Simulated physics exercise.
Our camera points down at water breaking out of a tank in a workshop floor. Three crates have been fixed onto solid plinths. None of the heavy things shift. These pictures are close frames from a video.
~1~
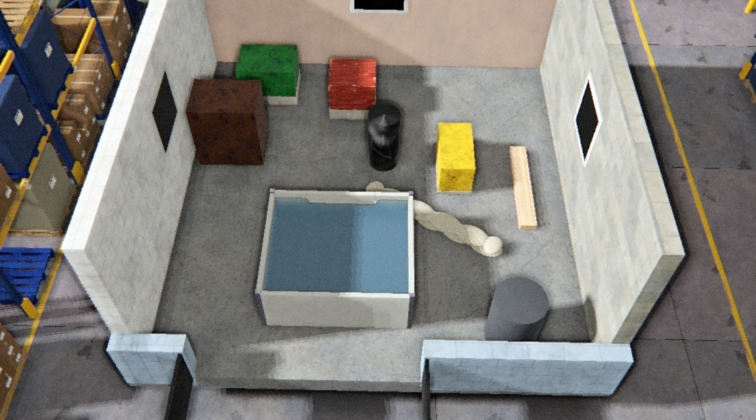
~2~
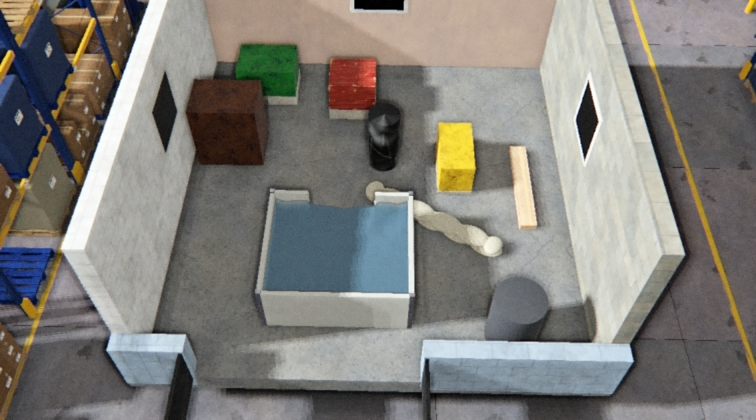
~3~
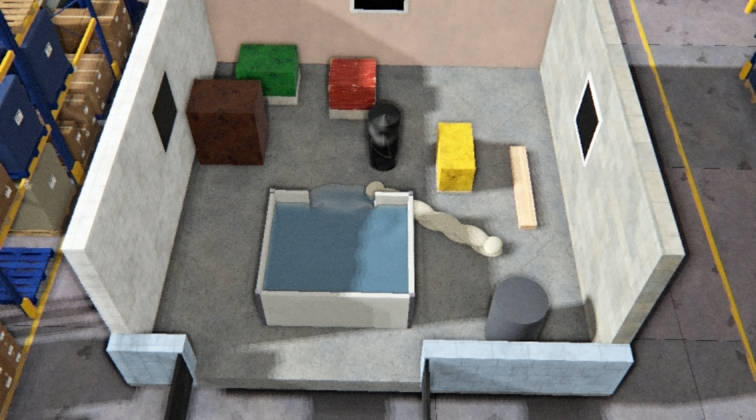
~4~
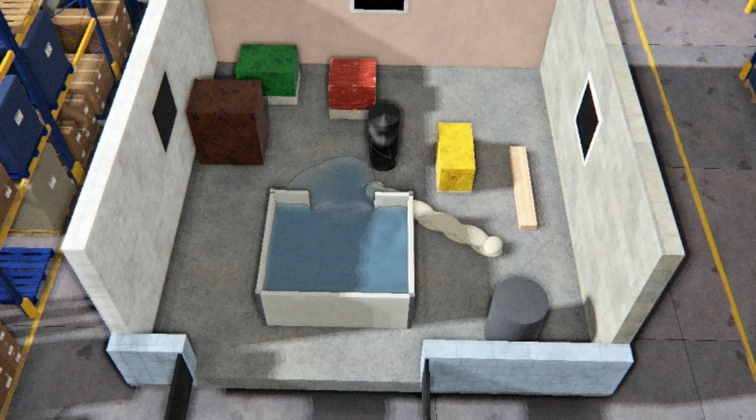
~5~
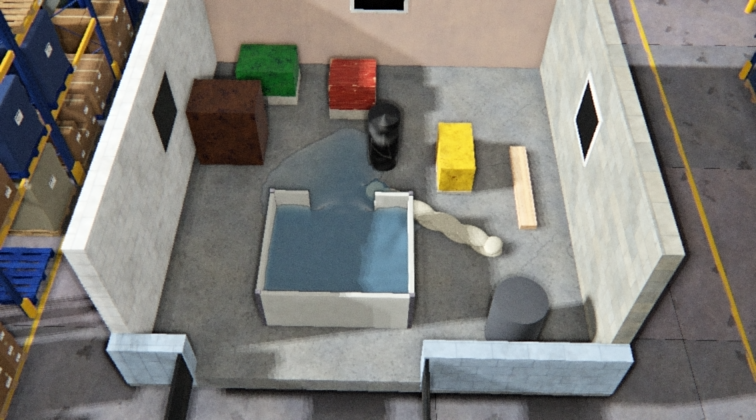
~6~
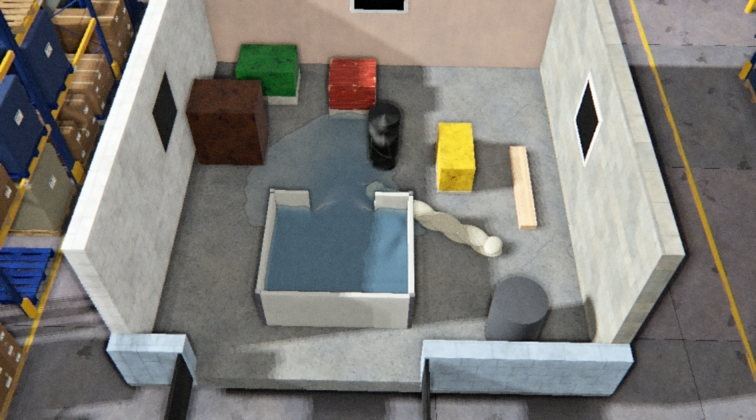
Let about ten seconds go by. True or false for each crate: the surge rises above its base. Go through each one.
Green crate: True; red crate: True; yellow crate: True.
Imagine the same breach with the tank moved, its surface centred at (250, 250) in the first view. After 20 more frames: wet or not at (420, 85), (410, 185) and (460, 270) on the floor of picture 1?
As listed: Wet, covered, dry.
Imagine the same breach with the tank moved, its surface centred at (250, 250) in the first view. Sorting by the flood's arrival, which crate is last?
My pick is the yellow-painted one.
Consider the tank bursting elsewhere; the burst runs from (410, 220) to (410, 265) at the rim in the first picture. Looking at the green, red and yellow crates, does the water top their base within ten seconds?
Then the green crate is untouched, the red crate is untouched and the yellow crate gets flooded.
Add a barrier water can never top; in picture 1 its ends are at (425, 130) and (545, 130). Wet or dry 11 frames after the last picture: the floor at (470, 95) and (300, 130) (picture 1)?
Reached, reached.
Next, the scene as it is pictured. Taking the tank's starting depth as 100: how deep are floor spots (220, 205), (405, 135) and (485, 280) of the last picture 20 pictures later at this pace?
Estimate: 2, 8, 2 %.
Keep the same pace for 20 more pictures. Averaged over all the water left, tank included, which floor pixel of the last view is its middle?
The water's centre sits above (338, 181).
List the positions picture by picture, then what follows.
Still water in the tank at (339, 244), in the first frame.
Water pours out on the tank's far side and has run to a hidden place, in the second frame.
The front is at (326, 188), out from the gap on the tank's far side, in the third frame.
The front is at (357, 161), out from the gap on the tank's far side, in the fourth frame.
The front is at (355, 132), out from the gap on the tank's far side, in the fifth frame.
The front is at (325, 117), out from the gap on the tank's far side, in the sixth frame.
A moment on, water covers 30 % of the floor; the green crate water round its plinth, the red crate water round its plinth, the yellow crate water round its plinth.
Next, water covers 45 % of the floor; the green crate water round its plinth, the red crate water round its plinth, the yellow crate water round its plinth.
Then, water covers 65 % of the floor; the green crate water round its plinth, the red crate water round its plinth, the yellow crate water round its plinth.
Later, water covers 85 % of the floor; the green crate water round its plinth, the red crate water round its plinth, the yellow crate water round its plinth.
In the end, water covers 95 % of the floor; the green crate was topped, the red crate was topped, the yellow crate was topped.
